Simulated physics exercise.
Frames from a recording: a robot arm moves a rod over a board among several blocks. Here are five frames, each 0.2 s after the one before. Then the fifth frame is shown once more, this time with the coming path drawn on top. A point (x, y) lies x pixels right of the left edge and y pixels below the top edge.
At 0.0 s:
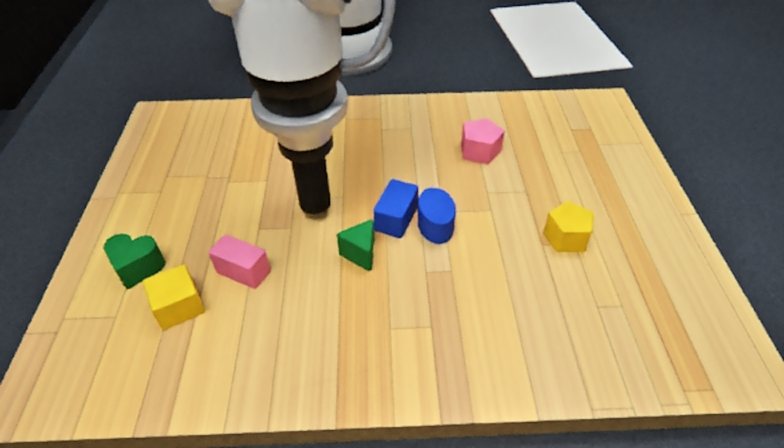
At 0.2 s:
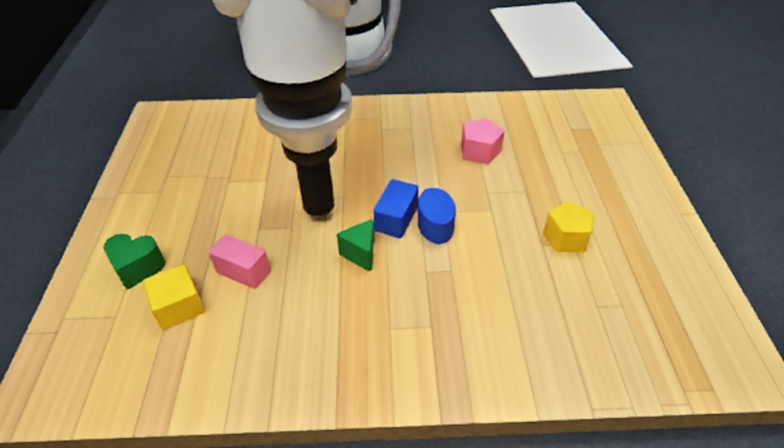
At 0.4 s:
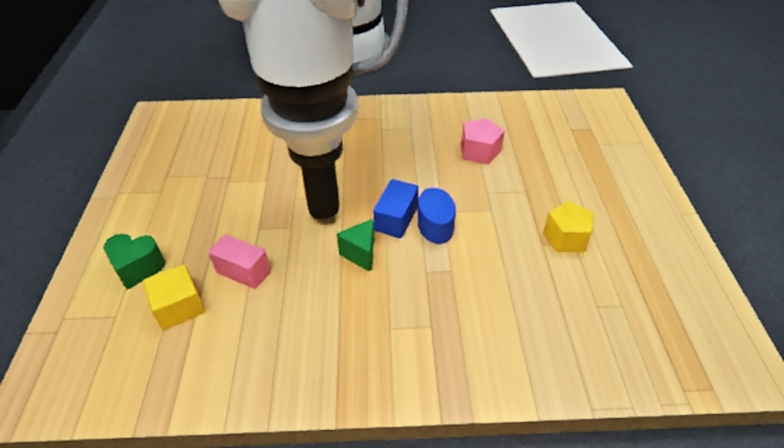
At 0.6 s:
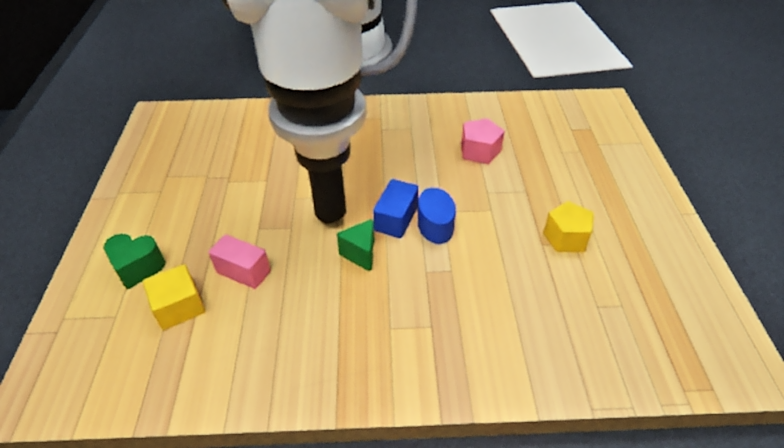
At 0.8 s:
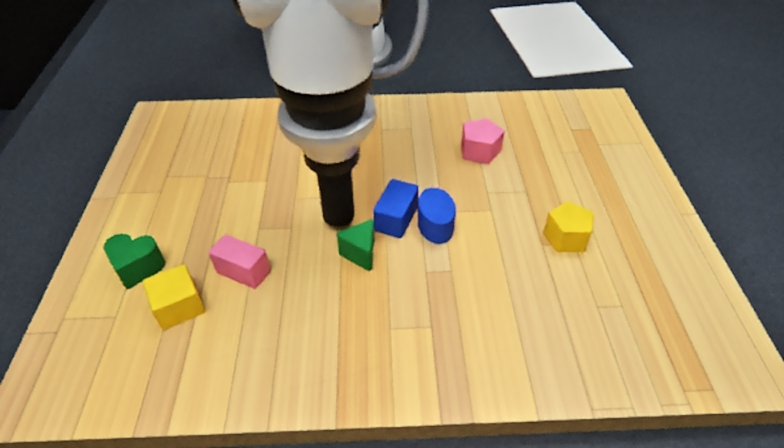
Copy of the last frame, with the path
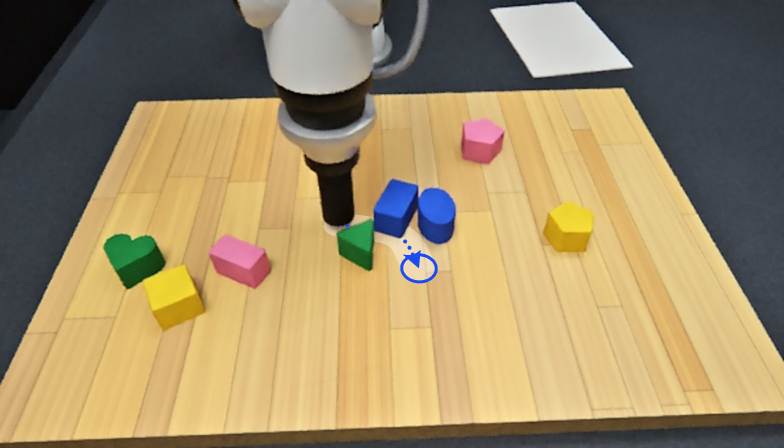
A robot arm moves its black rod slightly right toward the green triangular block, pushing nothing.
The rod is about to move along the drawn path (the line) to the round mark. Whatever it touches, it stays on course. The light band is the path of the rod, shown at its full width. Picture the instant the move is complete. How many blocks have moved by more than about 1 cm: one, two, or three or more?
Moved: 2.
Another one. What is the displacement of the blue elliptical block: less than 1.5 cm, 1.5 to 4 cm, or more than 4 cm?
The middle band: 1.5 to 4 cm.
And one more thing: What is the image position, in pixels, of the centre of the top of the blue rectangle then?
Expect it around (421, 197).
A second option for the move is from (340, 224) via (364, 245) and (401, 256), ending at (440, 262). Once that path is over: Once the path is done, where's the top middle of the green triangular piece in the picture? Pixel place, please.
Top centre: (382, 258).
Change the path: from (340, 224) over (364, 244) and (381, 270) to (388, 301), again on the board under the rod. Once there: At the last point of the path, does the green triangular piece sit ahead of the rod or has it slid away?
My prediction: In front.
The line goes from (340, 224) via (374, 229) and (405, 241), ending at (419, 268).
The first path, step by step. One third of the way, rod at (374, 220); blue rectangle at (406, 196), turned 25° anticlockwise; blue elliptical block at (440, 204).
Two thirds of the way, rod at (405, 233); blue rectangle at (421, 197), turned 60° anticlockwise; blue elliptical block at (465, 198), turned 15° clockwise.
At the end, rod at (419, 259); green triangular piece unmoved; blue rectangle at (421, 197), turned 60° anticlockwise; blue elliptical block at (465, 198), turned 15° clockwise.
